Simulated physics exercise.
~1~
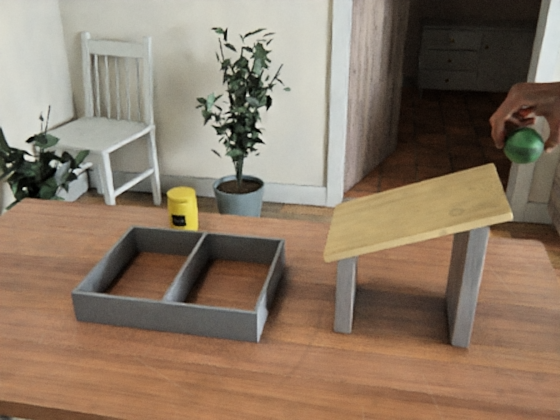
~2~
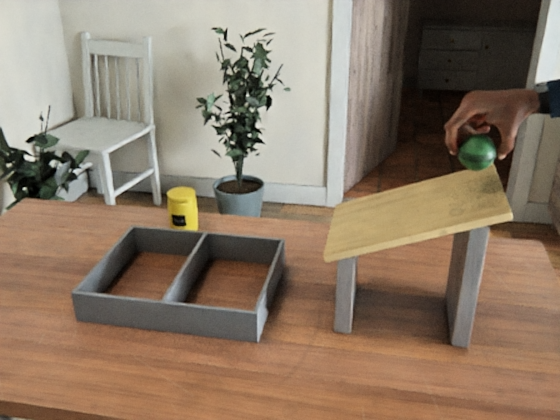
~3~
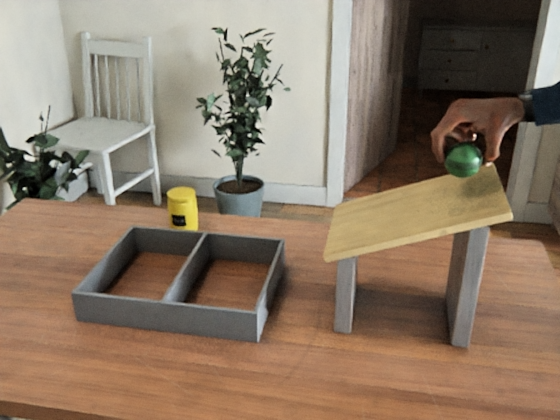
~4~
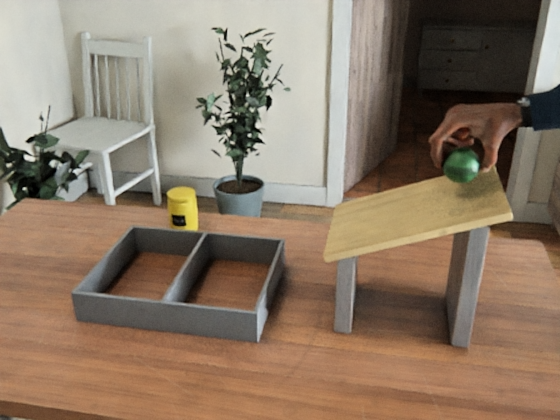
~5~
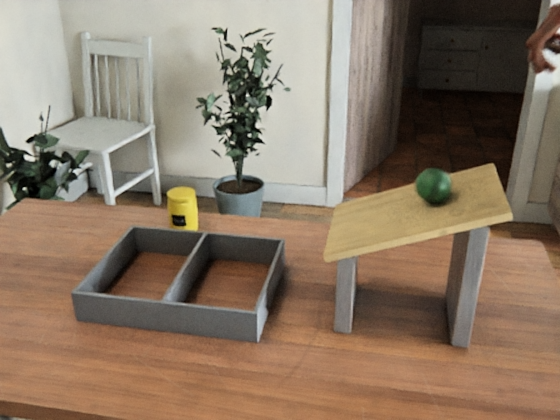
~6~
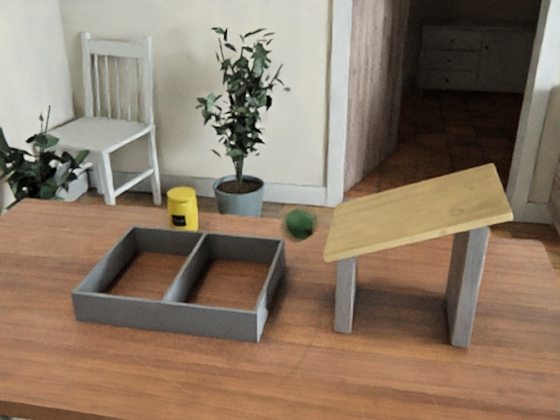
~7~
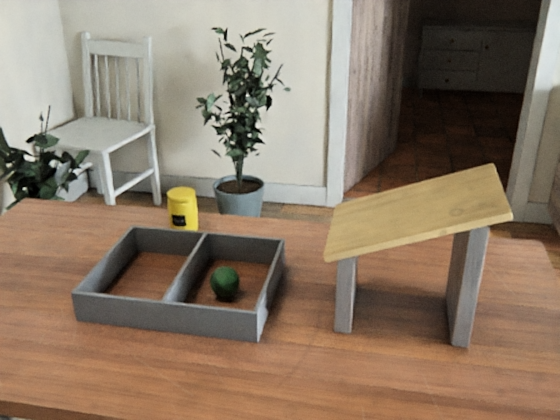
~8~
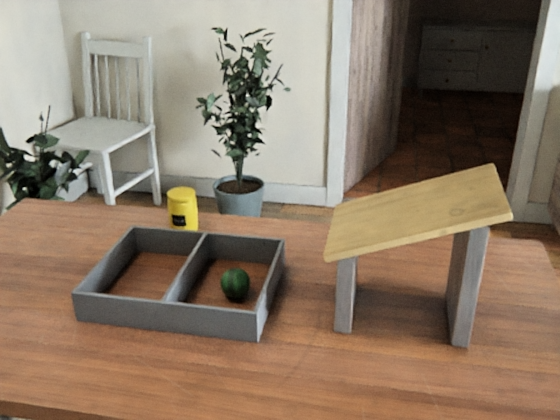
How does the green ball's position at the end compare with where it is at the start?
At the start the green ball is held in a hand at the far right, just above the high end of the sloping board. At the end it is lower and well to the left, inside the right-hand bay of the grey tray.
